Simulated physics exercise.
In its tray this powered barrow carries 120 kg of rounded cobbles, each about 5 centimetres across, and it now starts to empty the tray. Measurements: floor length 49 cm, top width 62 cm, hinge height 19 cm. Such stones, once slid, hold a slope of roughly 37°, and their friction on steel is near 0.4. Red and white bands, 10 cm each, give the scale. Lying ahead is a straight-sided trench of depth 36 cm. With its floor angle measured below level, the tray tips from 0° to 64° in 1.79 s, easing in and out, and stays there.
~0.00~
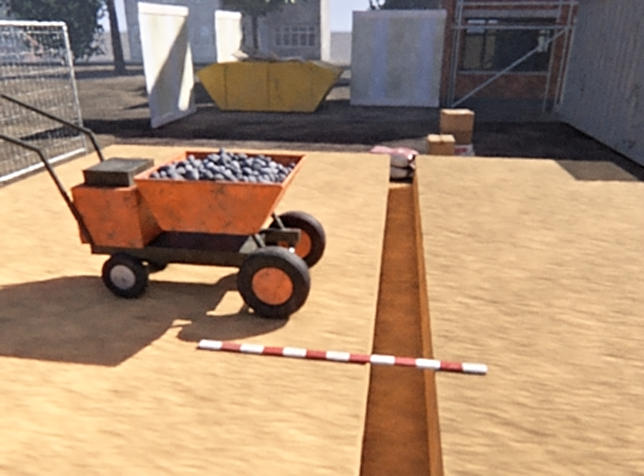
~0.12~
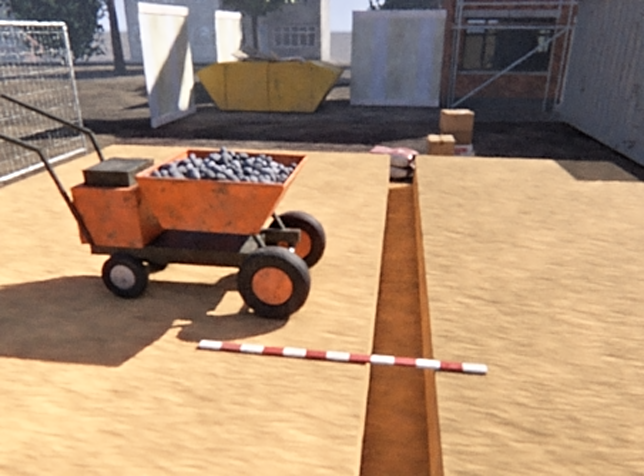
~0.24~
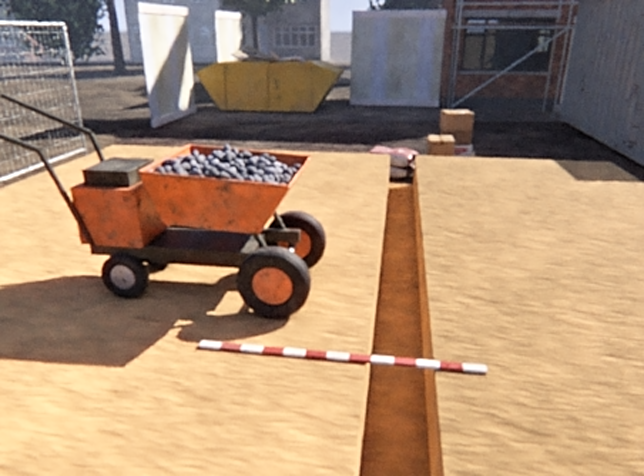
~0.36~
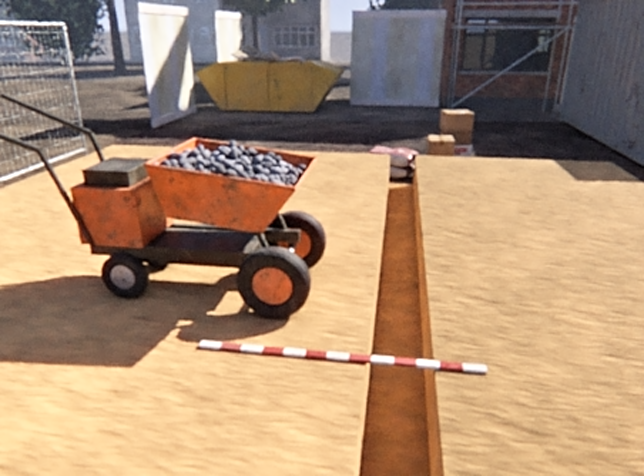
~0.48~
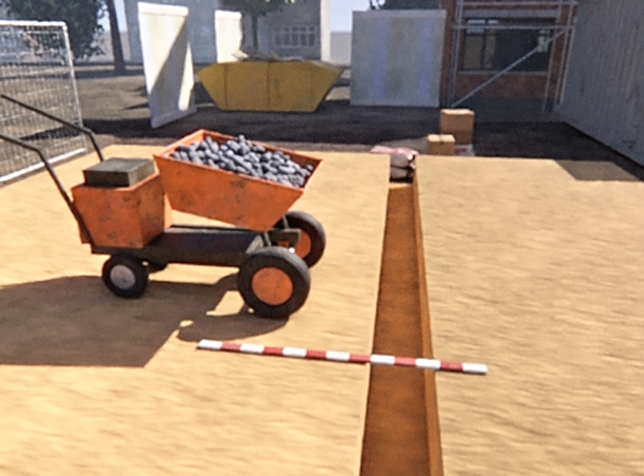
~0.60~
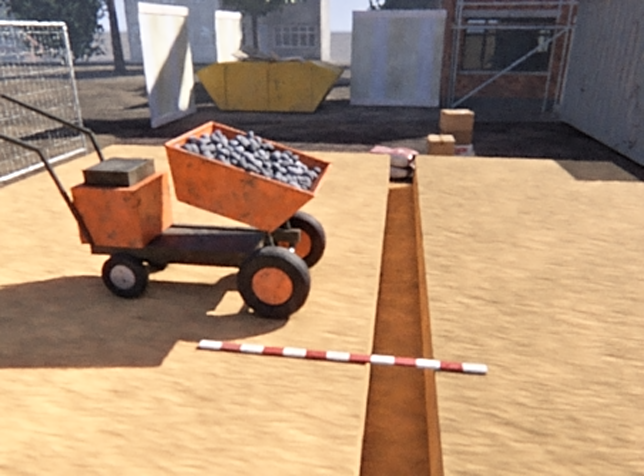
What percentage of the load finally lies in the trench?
About 65 per cent.
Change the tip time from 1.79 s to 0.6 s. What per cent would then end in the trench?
Estimate: About 35 %.
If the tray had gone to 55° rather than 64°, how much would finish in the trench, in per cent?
In that case near 30 per cent.
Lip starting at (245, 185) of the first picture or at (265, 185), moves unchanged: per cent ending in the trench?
It comes to about 50 and 70 in a hundred.
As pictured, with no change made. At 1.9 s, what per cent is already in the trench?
Around 25 per cent of it, at that instant.
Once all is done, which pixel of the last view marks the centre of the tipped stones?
Middle at around (402, 343), I'd say.
After 1.3 s the floor is at 54°; 100 % in the tray; the foremost stones are at (370, 217).
After 1.9 s the floor is at 64°; 69 % in the tray, 26 % in the trench, 4 % past the trench; the foremost stones are at (464, 291).
After 2.2 s the floor is at 64°; 52 % in the tray, 41 % in the trench, 7 % past the trench; the foremost stones are at (521, 301).
After 4.2 s the floor is at 64°; 28 % in the tray, 65 % in the trench, 7 % past the trench; the foremost stones are at (551, 302).
